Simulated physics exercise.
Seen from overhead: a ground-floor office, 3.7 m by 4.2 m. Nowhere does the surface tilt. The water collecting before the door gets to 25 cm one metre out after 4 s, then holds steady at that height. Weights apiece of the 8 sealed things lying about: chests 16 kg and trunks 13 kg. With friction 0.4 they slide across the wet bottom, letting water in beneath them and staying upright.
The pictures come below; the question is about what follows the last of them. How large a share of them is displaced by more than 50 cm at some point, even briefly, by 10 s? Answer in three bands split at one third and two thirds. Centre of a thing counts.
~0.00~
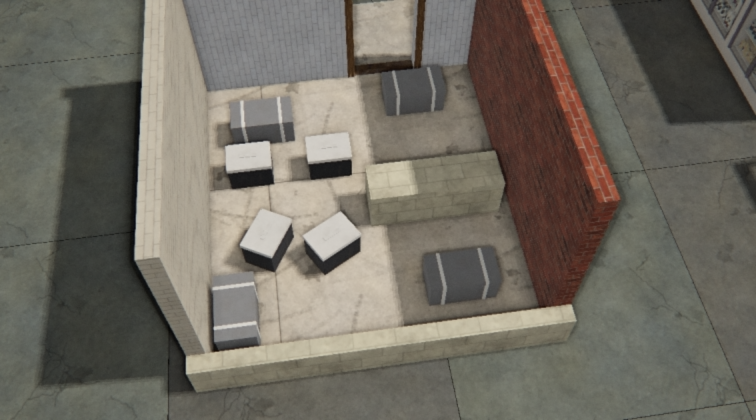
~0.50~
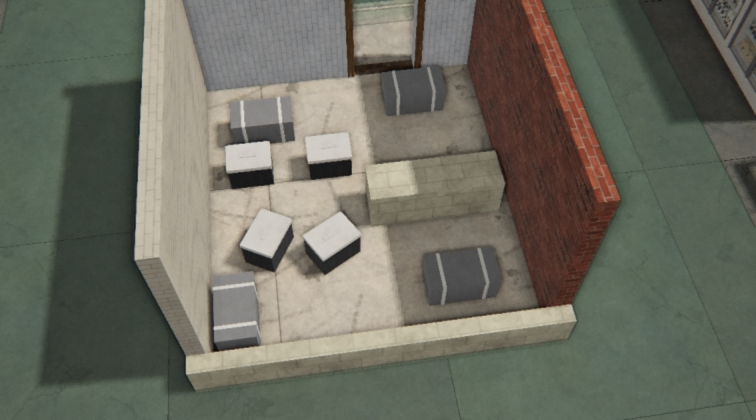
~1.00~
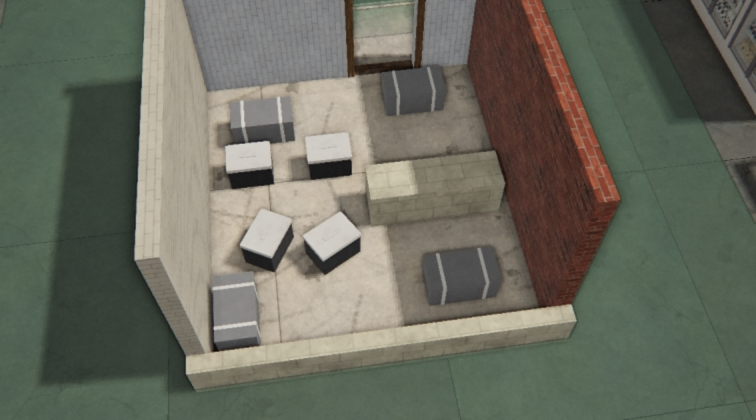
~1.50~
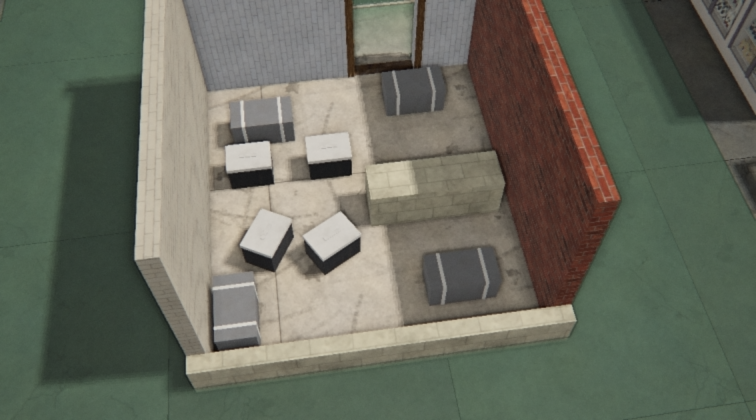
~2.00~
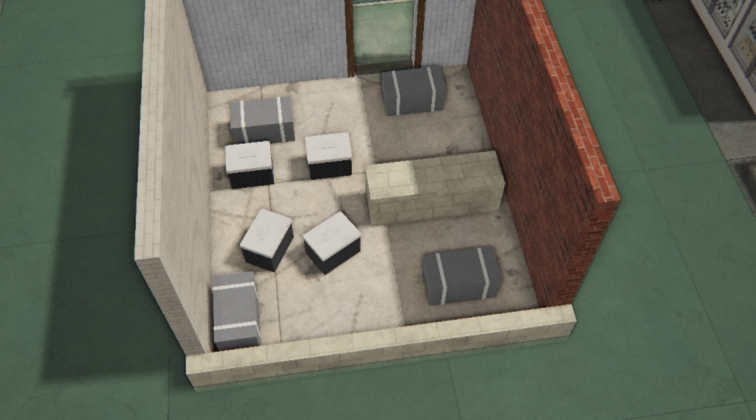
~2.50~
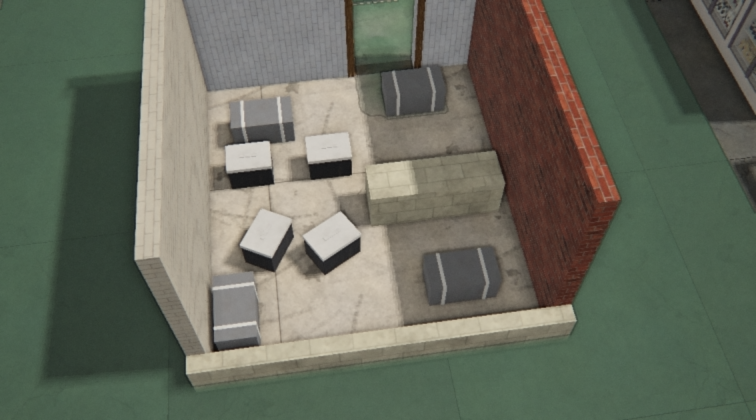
One third to two thirds.
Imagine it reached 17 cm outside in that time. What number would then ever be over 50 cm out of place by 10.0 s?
Then the count would be 2.
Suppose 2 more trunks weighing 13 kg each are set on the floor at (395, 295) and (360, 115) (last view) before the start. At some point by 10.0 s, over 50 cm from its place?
In that order: Short of it, over.
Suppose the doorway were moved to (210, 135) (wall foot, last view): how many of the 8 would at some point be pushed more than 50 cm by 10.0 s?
You'd get 3 in that case.
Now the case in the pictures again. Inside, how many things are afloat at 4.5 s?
It comes to 0.
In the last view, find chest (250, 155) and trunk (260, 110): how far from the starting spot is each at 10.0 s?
One is off by 100 cm, the other by 60 cm, in the order asked.
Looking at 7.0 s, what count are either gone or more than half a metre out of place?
I count 2 of them.
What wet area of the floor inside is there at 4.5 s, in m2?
Somewhere about 5.5 m2, give or take.
After 3.5 s 1 of 8 are over 50 cm from their spots; 0 afloat.
After 4.5 s 1 of 8 are over 50 cm from their spots; 0 afloat.
After 7.0 s 2 of 8 are over 50 cm from their spots; 1 afloat.
After 10.0 s 5 of 8 are over 50 cm from their spots, and 5 have been at some point; 6 afloat.
